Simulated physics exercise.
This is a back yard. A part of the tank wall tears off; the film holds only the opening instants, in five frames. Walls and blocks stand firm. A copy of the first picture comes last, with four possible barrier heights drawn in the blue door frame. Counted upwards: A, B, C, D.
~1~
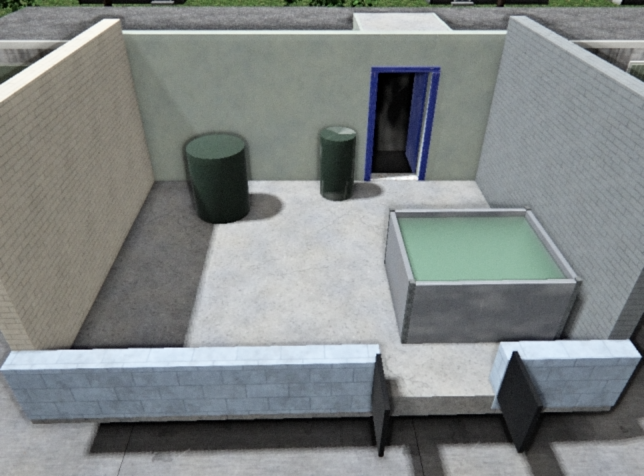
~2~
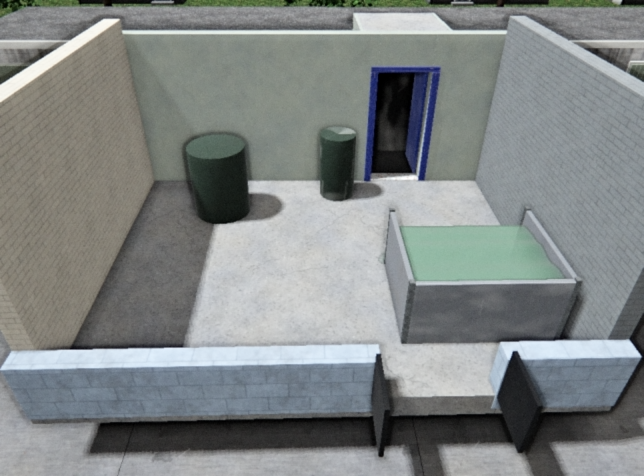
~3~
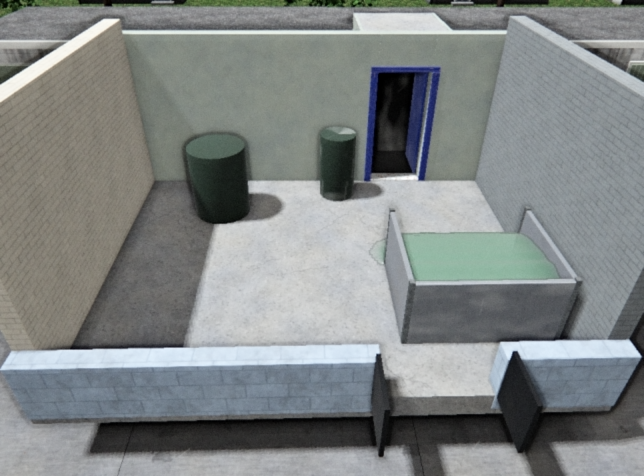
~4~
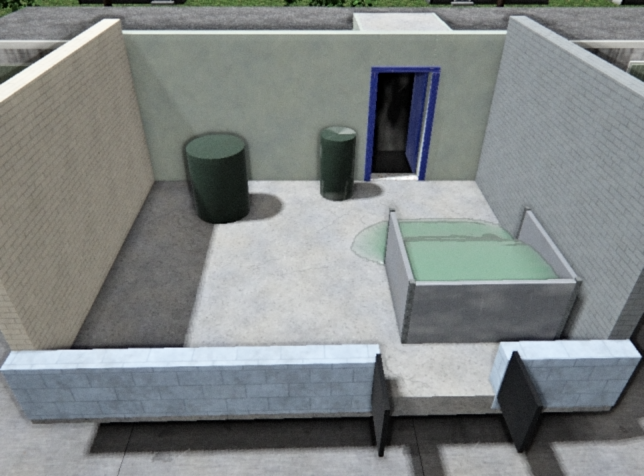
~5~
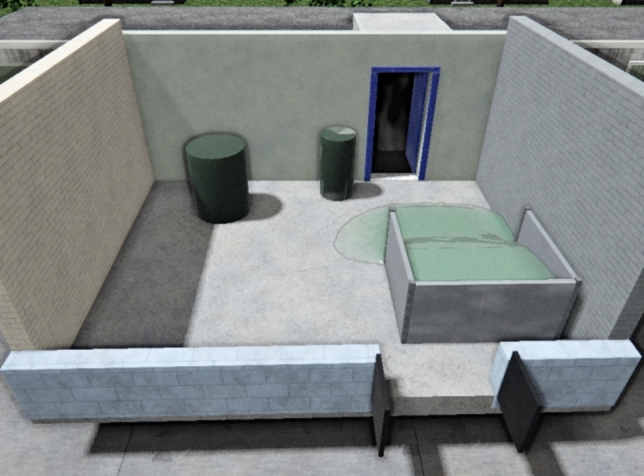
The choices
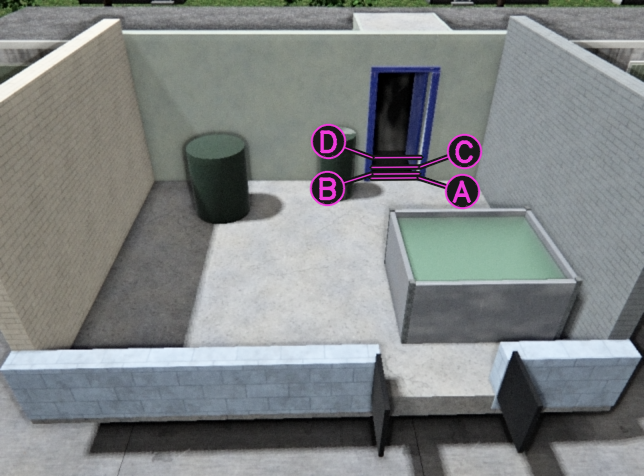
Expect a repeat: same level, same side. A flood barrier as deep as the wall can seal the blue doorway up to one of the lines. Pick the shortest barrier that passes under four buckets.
Use height D.
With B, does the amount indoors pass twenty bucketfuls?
Yes.
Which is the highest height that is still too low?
The answer is C.
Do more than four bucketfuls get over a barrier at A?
Yes, it does.
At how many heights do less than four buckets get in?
One of the four.
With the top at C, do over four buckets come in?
Yes, it does.
On the marked copy, A at (394, 178); B at (395, 173); C at (396, 167); D at (397, 157); from the bottom up A, B, C, D.
If A is chosen, dozens of bucketfuls pour in.
If B is chosen, dozens of bucketfuls pour in.
If C is chosen, about 13 bucketfuls get in.
If D is chosen, a splash gets over, under a bucket.
